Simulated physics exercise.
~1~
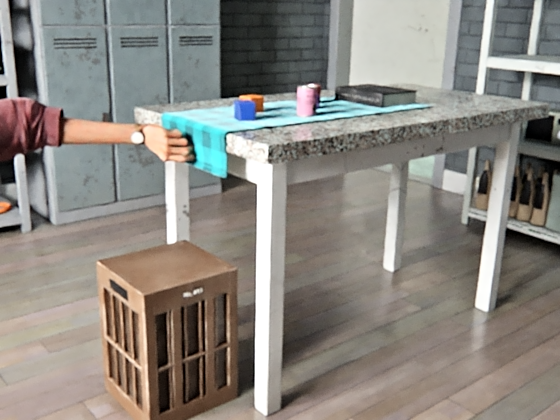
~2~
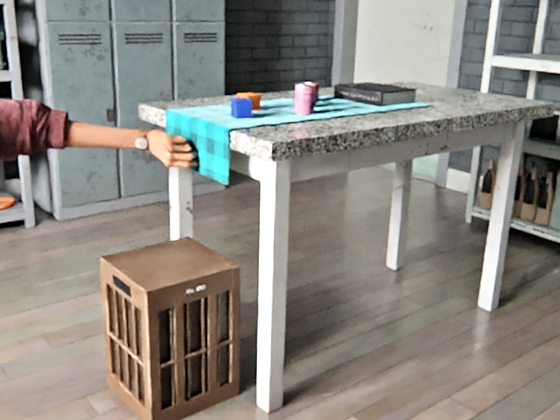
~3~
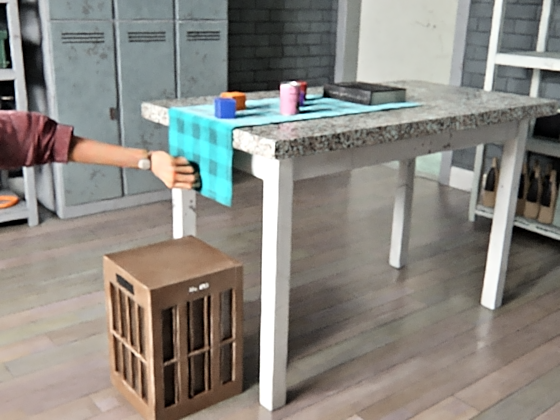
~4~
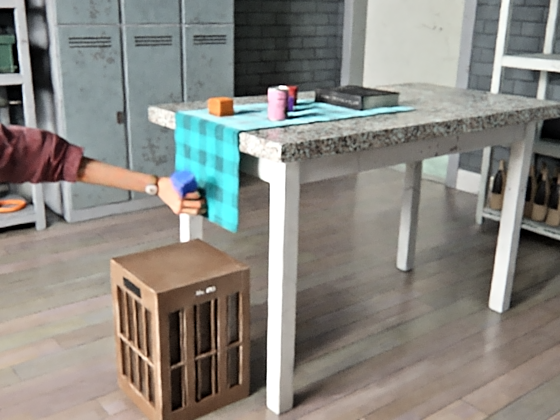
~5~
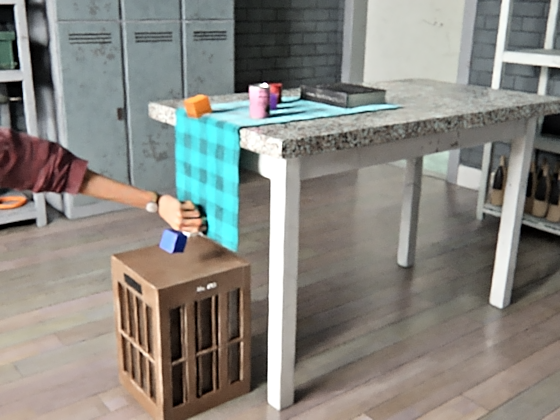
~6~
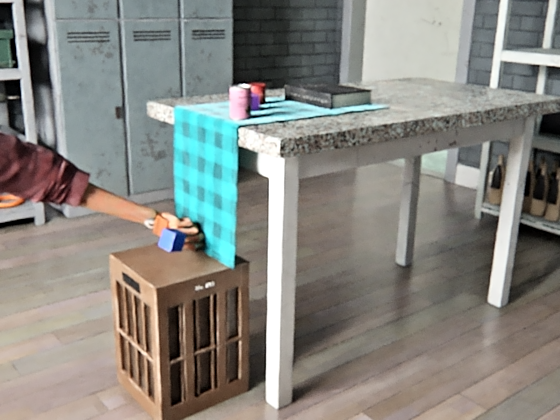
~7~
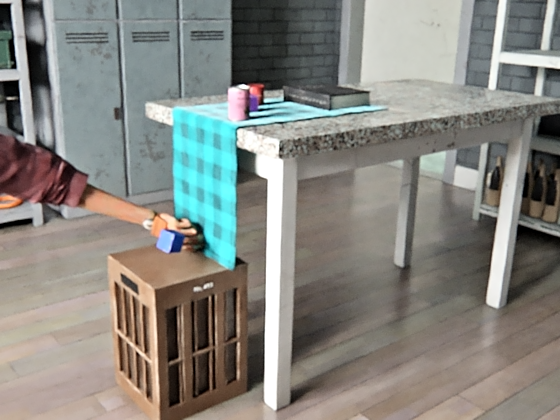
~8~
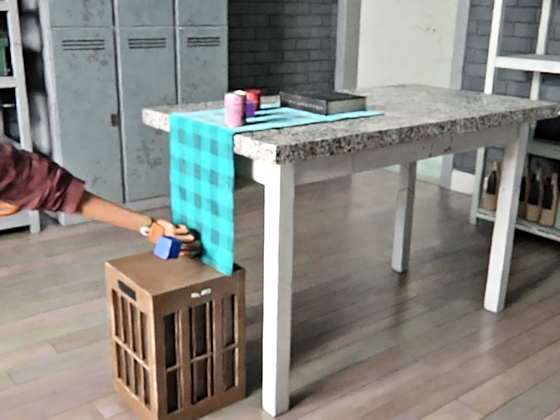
A hand slowly pulls a turquoise scarf down until the blue and orange cubes fall off the table.
